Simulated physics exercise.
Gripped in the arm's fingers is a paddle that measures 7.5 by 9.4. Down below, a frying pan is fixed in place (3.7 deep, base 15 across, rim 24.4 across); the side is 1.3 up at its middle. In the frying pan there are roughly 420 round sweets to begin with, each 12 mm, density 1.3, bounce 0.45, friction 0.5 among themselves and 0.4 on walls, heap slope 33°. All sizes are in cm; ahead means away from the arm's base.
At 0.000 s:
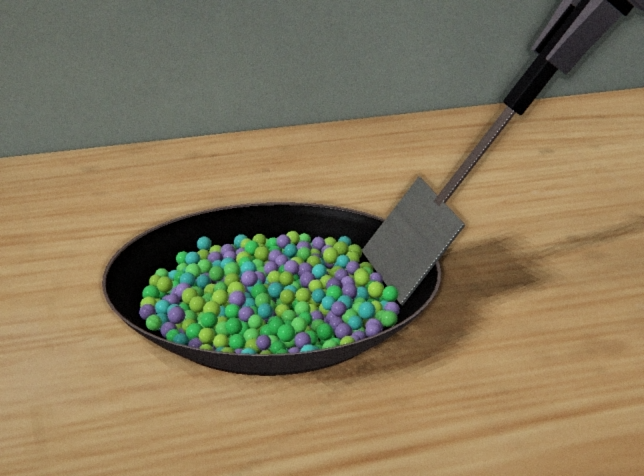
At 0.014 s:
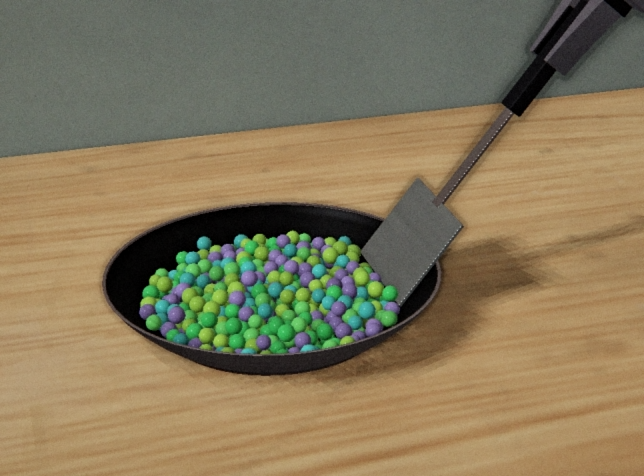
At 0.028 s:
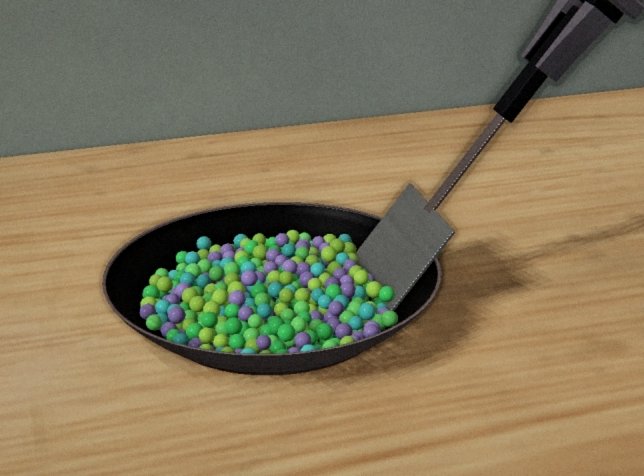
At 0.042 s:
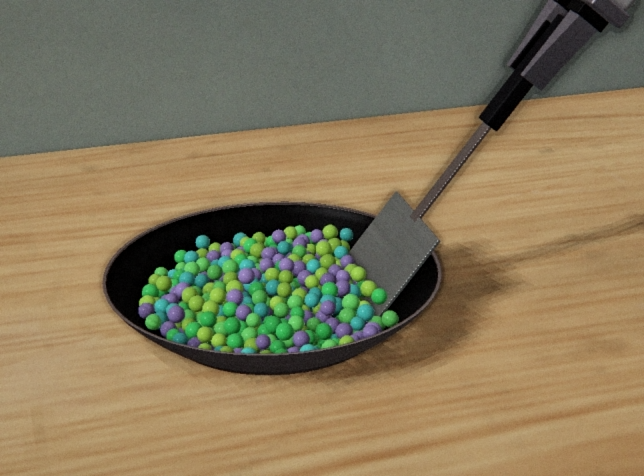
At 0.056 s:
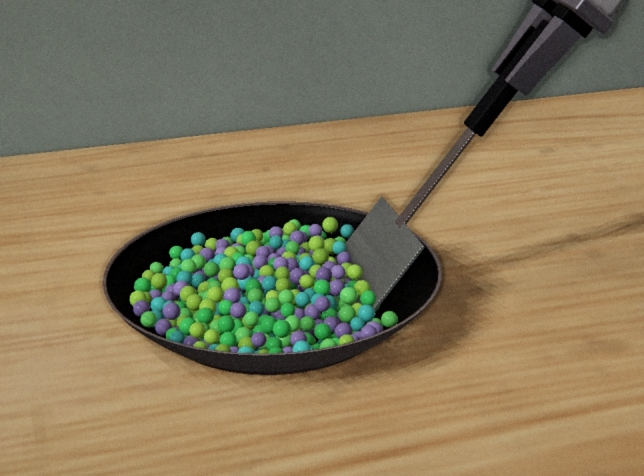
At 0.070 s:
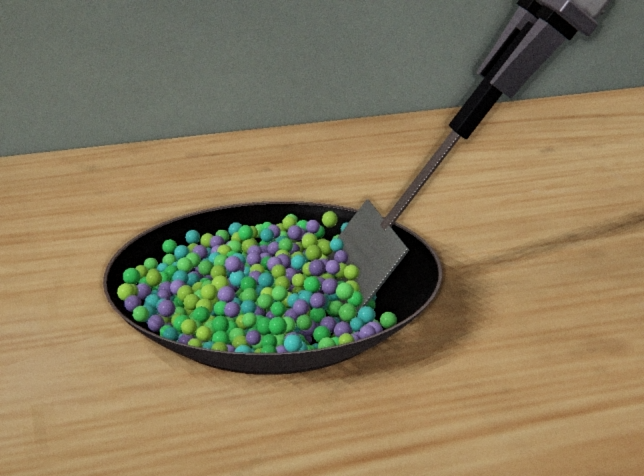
We see a robotic arm holding a flat metal paddle at the right side of a black frying pan of green, purple and blue balls; the paddle slides slowly left, pushing the heap a little toward the left rim.
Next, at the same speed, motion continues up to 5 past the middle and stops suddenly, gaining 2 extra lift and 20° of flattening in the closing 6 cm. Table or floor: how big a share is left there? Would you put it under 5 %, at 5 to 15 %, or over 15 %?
I would say 5 to 15 %.
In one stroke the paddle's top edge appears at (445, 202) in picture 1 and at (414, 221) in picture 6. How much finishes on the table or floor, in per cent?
Around 5 per cent finishes there.
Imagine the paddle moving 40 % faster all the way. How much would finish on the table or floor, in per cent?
Some 25 in a hundred.
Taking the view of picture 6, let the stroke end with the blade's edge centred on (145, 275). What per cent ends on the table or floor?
Around 50 percent ends on the table or floor.
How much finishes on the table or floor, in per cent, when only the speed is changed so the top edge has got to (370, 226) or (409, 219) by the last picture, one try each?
Roughly 20 and 0 percent.
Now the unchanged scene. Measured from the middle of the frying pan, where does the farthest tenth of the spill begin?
That's near 25 cm.
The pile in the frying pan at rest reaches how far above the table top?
Some 6.0 cm above the table.
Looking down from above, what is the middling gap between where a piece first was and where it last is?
Some 5 centimetres.
By 0.10 s, sloping 50°, highest piece 6 above the table; 417 in the frying pan, 1 on the blade or in flight.
By 0.14 s, sloping 42°, highest piece 7 above the table; 413 in the frying pan, 5 on the blade or in flight.
By 0.36 s, sloping 31°, highest piece 6 above the table; 383 in the frying pan, 32 on the table or floor, 3 on the blade or in flight.
By 1.41 s, sloping 31°, highest piece 6 above the table; 382 in the frying pan, 36 on the table or floor.
Final count, 382 in the frying pan, 36 on the table or floor. That is 9 % on the table or floor.
